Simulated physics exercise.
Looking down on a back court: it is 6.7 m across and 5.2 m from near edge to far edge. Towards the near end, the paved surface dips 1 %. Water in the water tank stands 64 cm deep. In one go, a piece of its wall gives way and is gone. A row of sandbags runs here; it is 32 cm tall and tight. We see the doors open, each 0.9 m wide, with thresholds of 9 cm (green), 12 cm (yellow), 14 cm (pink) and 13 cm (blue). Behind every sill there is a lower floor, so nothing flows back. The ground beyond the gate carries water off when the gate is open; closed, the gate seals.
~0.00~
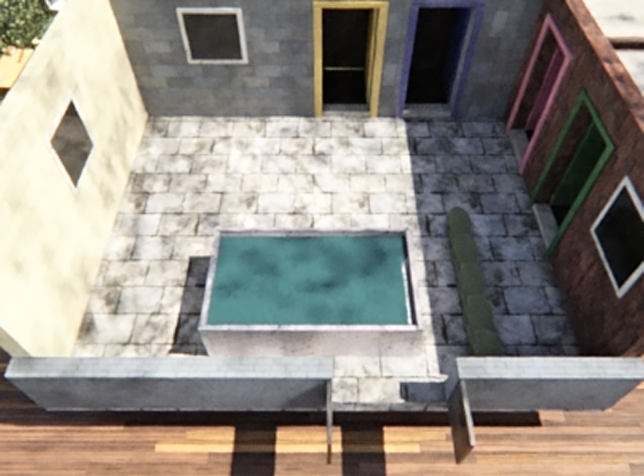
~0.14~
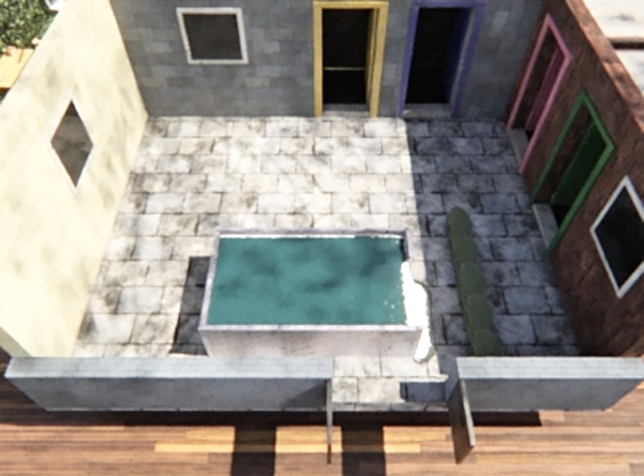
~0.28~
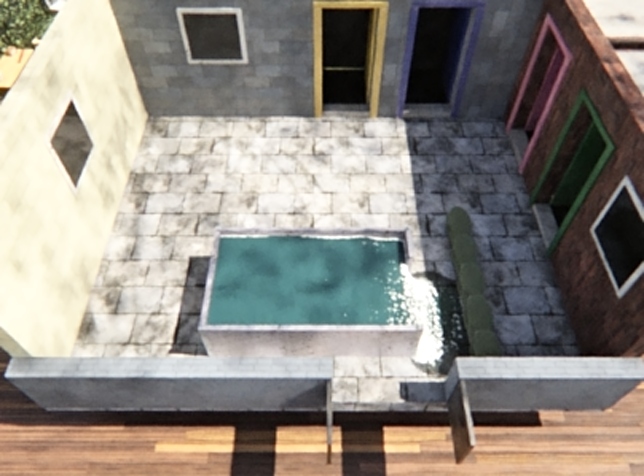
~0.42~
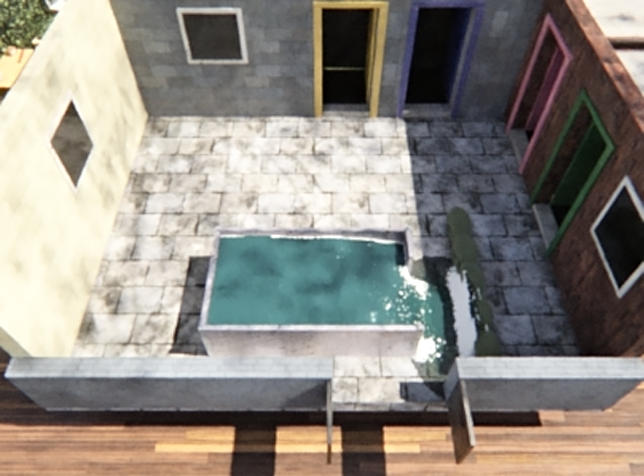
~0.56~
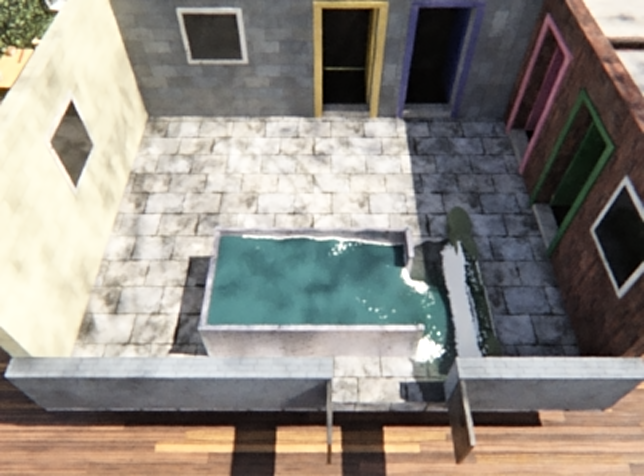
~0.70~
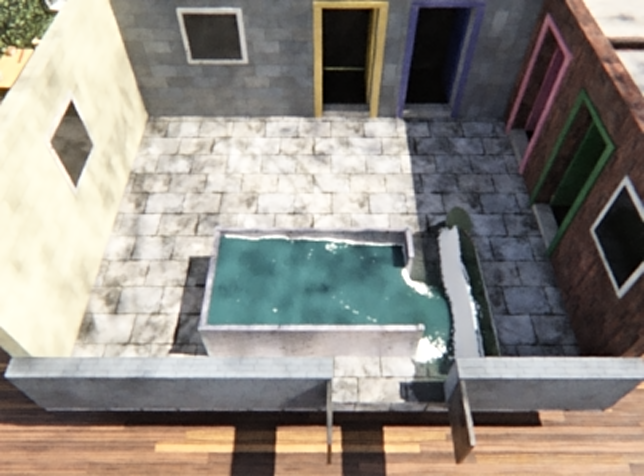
Water in the tank broke out through its right side, poured onto the paving, and reached the row of green sandbags, then spread along it toward the back of the walled courtyard.
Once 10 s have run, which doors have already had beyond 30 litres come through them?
After 10 s: The green door has not yet; the yellow door has not yet; the pink door has not yet; the blue door has not yet.
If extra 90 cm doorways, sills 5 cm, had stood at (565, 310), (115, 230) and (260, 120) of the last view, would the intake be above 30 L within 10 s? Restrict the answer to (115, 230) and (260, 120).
First door short of the limit, second door short of the limit.
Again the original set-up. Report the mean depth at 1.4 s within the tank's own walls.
Around 45 cm on average.
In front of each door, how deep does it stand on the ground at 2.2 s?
Door by door in cm, green shows 4, yellow shows 2, pink shows 0, blue shows 3.
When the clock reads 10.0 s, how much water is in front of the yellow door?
Around 4.0 cm there.
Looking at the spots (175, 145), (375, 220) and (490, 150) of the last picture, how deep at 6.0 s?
Around 4 cm, 2 cm and 12 cm, in the order given.
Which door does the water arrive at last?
Last: Pink.
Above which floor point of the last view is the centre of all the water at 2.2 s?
The water's centre is around (373, 297).
After 1.4 s water covers 20 % of the floor and is deepest (50 cm) near (464, 383); green door not reached, yellow door not reached, pink door not reached, blue door not reached.
After 2.2 s water covers 40 % of the floor and is deepest (46 cm) near (461, 369); green door 4 cm at the sill, 0 L in, yellow door not reached, pink door not reached, blue door 3 cm at the sill, 0 L in.
After 3.5 s water covers 60 % of the floor and is deepest (28 cm) near (461, 369); green door 7 cm at the sill, 0 L in, yellow door 14 cm at the sill, 2 L in, pink door 4 cm at the sill, 0 L in, blue door 10 cm at the sill, 0 L in.
After 6.0 s water covers 75 % of the floor and is deepest (18 cm) near (464, 383); green door 5 cm at the sill, 0 L in, yellow door 9 cm at the sill, 5 L in, pink door 12 cm at the sill, 0 L in, blue door 9 cm at the sill, 1 L in.
After 10.0 s water covers 95 % of the floor and is deepest (13 cm) near (77, 382); green door 6 cm at the sill, 1 L in, yellow door 4 cm at the sill, 5 L in, pink door 5 cm at the sill, 0 L in, blue door 3 cm at the sill, 1 L in.
